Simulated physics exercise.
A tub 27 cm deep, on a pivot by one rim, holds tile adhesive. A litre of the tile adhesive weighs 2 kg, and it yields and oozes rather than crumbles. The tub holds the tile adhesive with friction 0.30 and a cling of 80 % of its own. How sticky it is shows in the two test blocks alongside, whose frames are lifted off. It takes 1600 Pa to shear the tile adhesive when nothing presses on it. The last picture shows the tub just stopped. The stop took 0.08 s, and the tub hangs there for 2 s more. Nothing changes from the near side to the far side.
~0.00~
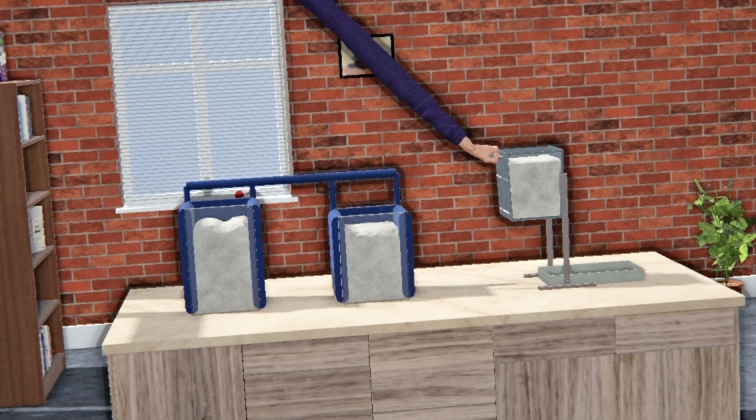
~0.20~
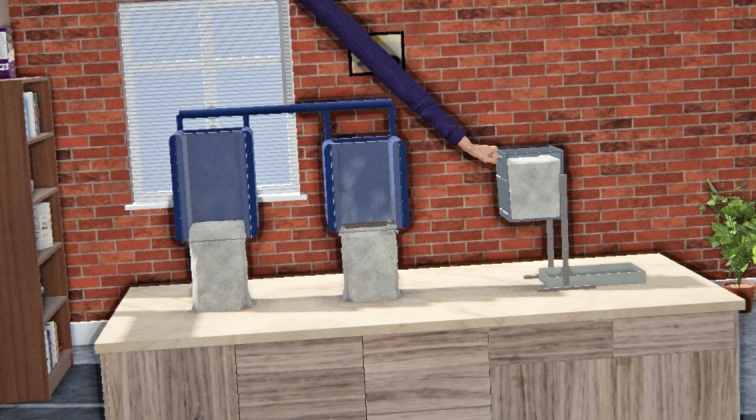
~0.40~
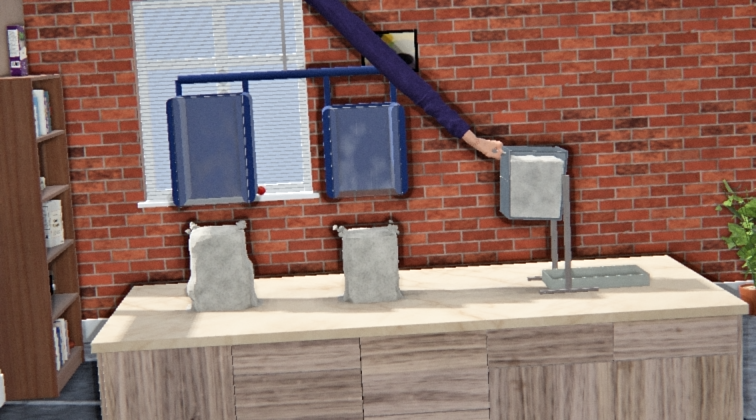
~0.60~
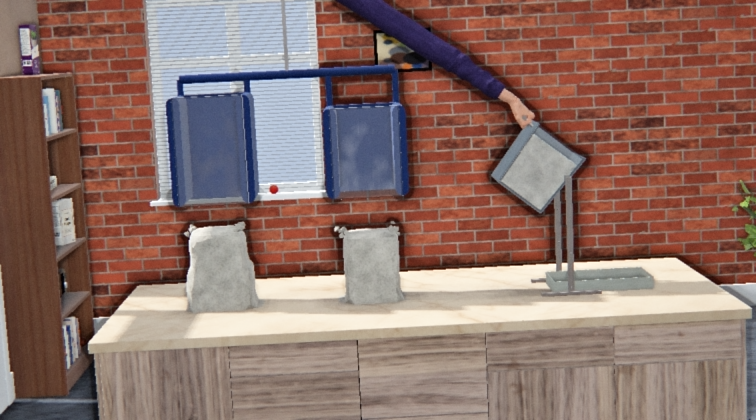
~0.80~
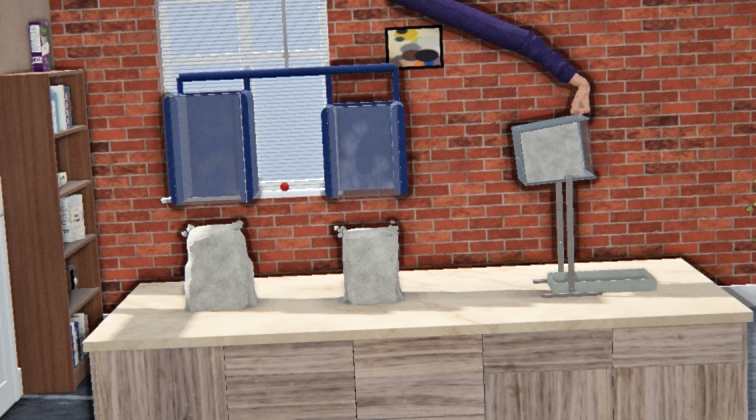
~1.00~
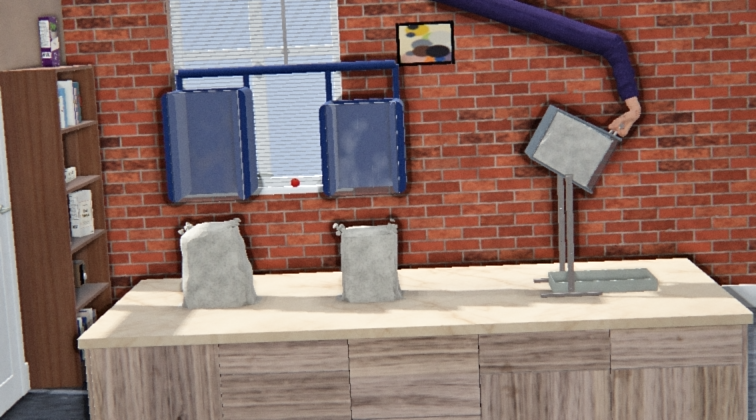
A blue double frame lifts off two grey blocks on a counter, leaving the left one sagging slightly, then a purple-sleeved arm turns a grey-filled tub on a stand clockwise until it is tilted well past its side.
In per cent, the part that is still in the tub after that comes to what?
The part that is still in the tub after that is near 3 %.
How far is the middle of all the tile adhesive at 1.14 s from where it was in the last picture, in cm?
Roughly 5 cm.
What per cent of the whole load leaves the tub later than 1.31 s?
Some 55 per cent.
After 1.14 s, the tub is at 120 degrees and holds 93 %.
After 1.31 s, the tub is at 120 degrees and holds 59 %.
After 1.48 s, the tub is at 120 degrees and holds 3 %.
After 1.65 s, the tub is at 120 degrees and holds 3 %.
After 3.00 s, at the end, the tub is at 120 degrees and holds 3 %.
